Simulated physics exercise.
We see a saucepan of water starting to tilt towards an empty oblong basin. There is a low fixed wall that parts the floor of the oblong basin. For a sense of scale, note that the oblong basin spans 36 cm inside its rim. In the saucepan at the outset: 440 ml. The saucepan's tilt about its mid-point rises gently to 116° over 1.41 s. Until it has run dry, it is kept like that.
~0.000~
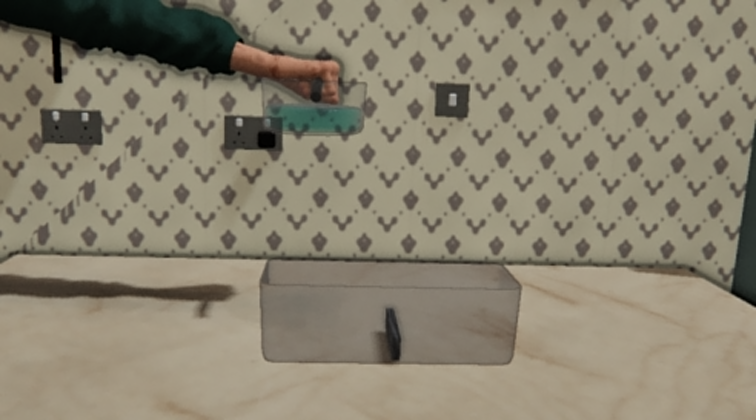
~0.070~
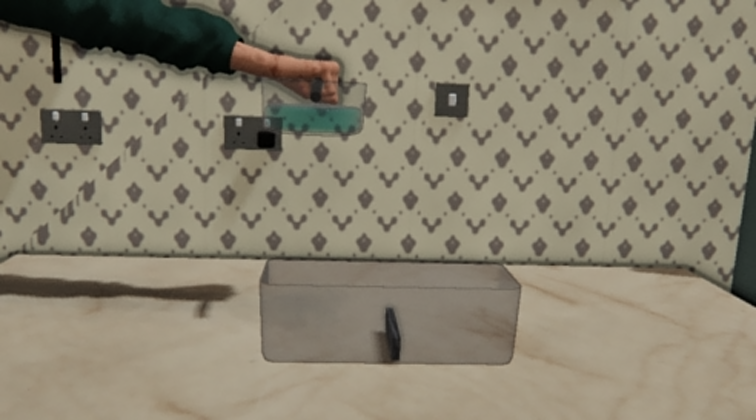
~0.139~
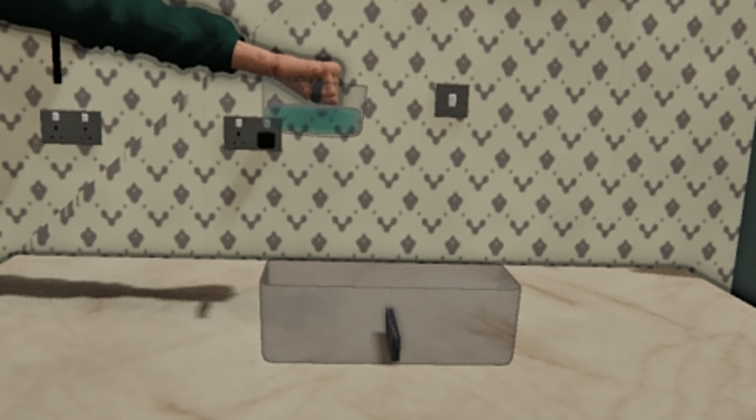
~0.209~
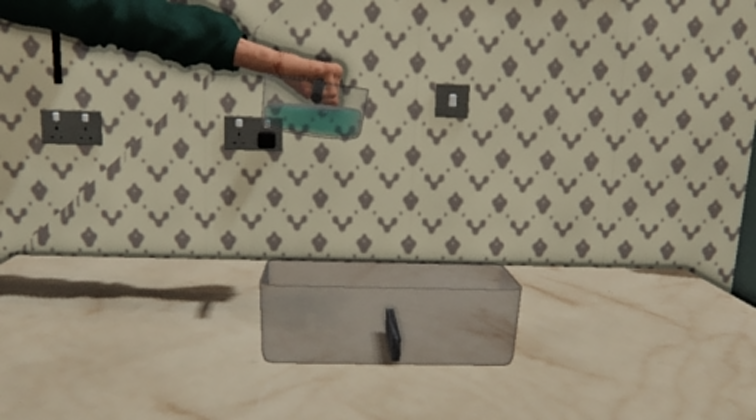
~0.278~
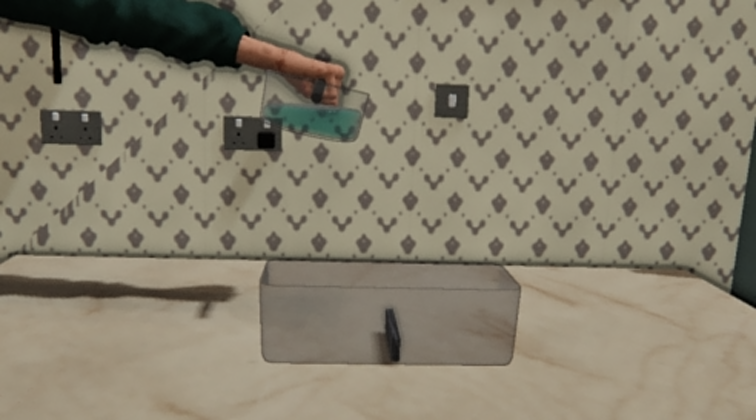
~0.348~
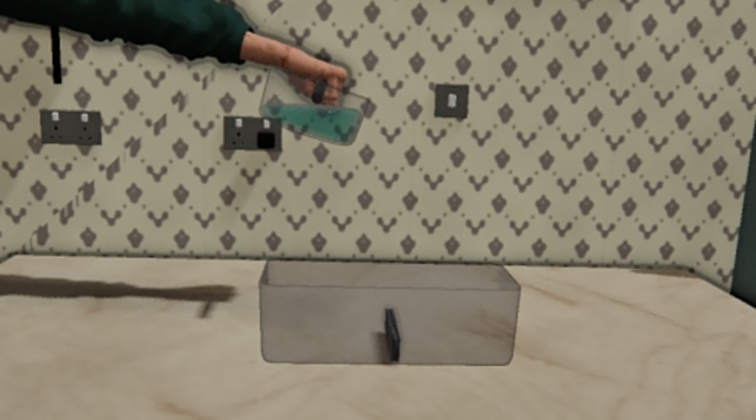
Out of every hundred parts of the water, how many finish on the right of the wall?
About 62 in every hundred.
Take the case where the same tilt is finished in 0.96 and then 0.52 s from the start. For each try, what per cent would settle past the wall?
Try 1: Approx. 50 %; try 2: Approx. 35 %.
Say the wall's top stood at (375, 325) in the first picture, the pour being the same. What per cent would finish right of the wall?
Then it comes to around 80 per cent.
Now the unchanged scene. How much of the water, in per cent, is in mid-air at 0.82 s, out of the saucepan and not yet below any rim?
It comes to roughly 38 per cent.
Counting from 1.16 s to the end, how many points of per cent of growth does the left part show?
Roughly 20 percent.
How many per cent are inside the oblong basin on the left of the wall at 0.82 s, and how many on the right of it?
Some 2 per cent left and 4 right.
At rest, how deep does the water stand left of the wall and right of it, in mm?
The left ends up at roughly 6 mm, with the right at roughly 14 mm.
By 0.82 s the tilt is 72° and 56 per cent is still to pour, 2 is left of the wall and 4 right of it.
By 1.16 s the tilt is 107° and 7 per cent is still to pour, 16 is left of the wall and 59 right of it.
By 1.52 s the tilt is 116° and 0 per cent is still to pour, 36 is left of the wall and 62 right of it.
By 1.91 s the tilt is 116° and 0 per cent is still to pour, 36 is left of the wall and 62 right of it.
At rest 36 per cent lies left of the wall, 62 right of it and 2 outside.
